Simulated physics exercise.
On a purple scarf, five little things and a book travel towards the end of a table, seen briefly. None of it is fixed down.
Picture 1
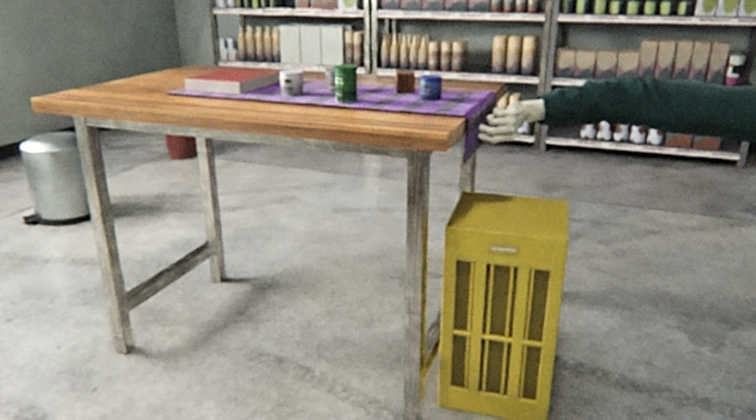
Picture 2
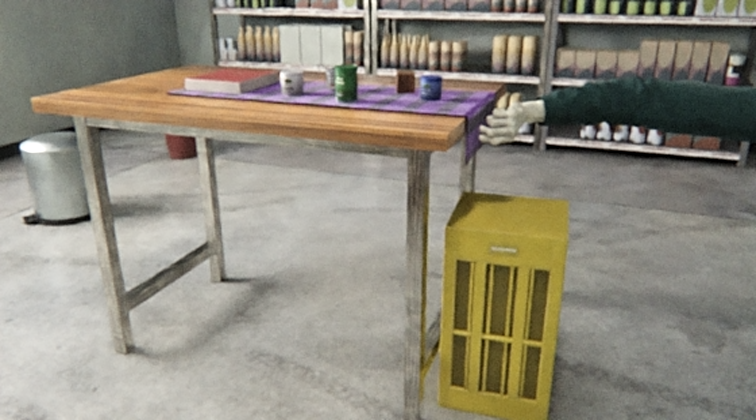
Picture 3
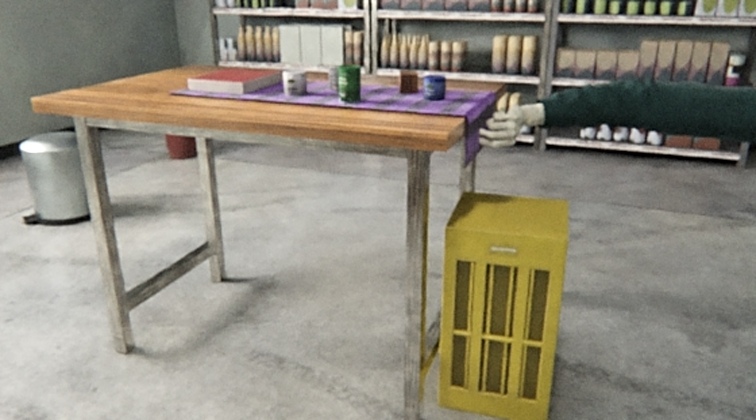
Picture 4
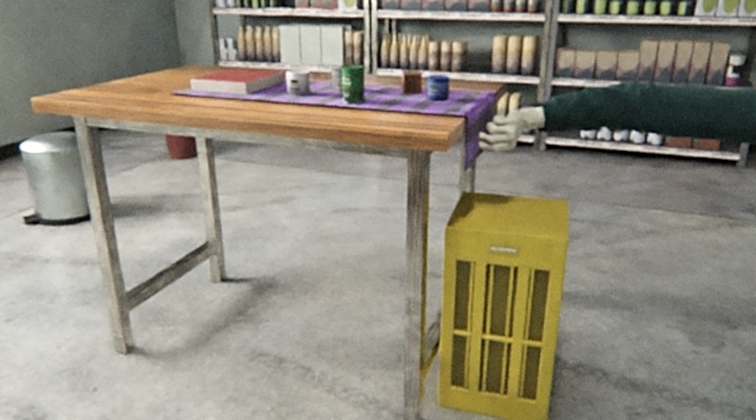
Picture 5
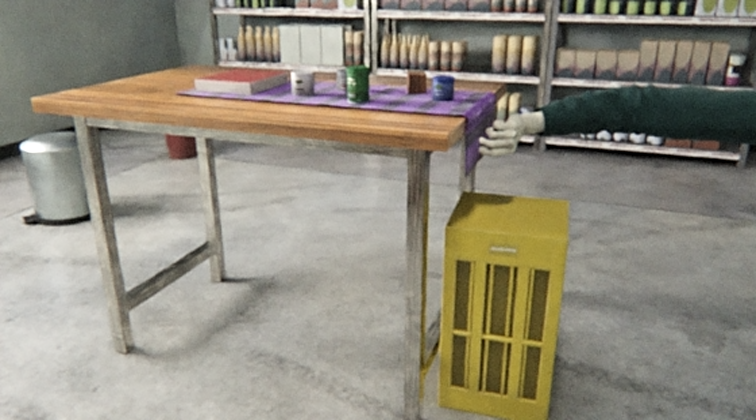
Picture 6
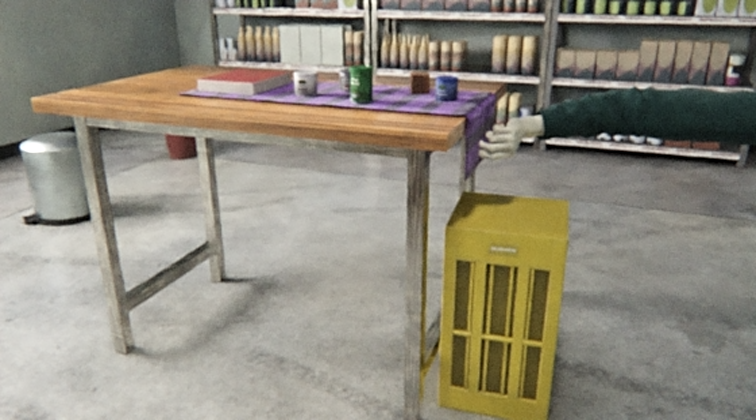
A purple cloth carrying a red book and several small containers slides slightly to the right along a wooden table, drawn by a pale hand in a dark green sleeve. The steady, slightly raised view shows a grey-floored storeroom with stocked shelves behind, a metal bin at left and a yellow crate below the table's right end. The white, green, brown and blue items creep rightward with the cloth.
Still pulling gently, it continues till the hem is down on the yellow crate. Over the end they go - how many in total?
One item falls.
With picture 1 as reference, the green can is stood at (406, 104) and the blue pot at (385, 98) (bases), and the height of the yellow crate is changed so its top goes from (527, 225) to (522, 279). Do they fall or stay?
Outcome for the green can: It is lost. Outcome for the blue pot: It is lost.
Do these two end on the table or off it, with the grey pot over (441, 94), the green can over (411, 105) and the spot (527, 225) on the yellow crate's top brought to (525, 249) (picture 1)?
The grey pot drops off, the green can is carried off.
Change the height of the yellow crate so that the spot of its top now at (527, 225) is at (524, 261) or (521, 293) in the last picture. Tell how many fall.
2 and 3.
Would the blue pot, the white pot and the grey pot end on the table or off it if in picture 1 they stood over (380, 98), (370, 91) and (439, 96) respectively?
Looks like the blue pot hangs in there, the white pot hangs in there, and the grey pot ends up down.
Soon after, hem near (479, 189); all still up.
After that, hem on the crate; blue pot gone.
In the end, hem on the crate; blue pot gone. The count of fallen things is one.
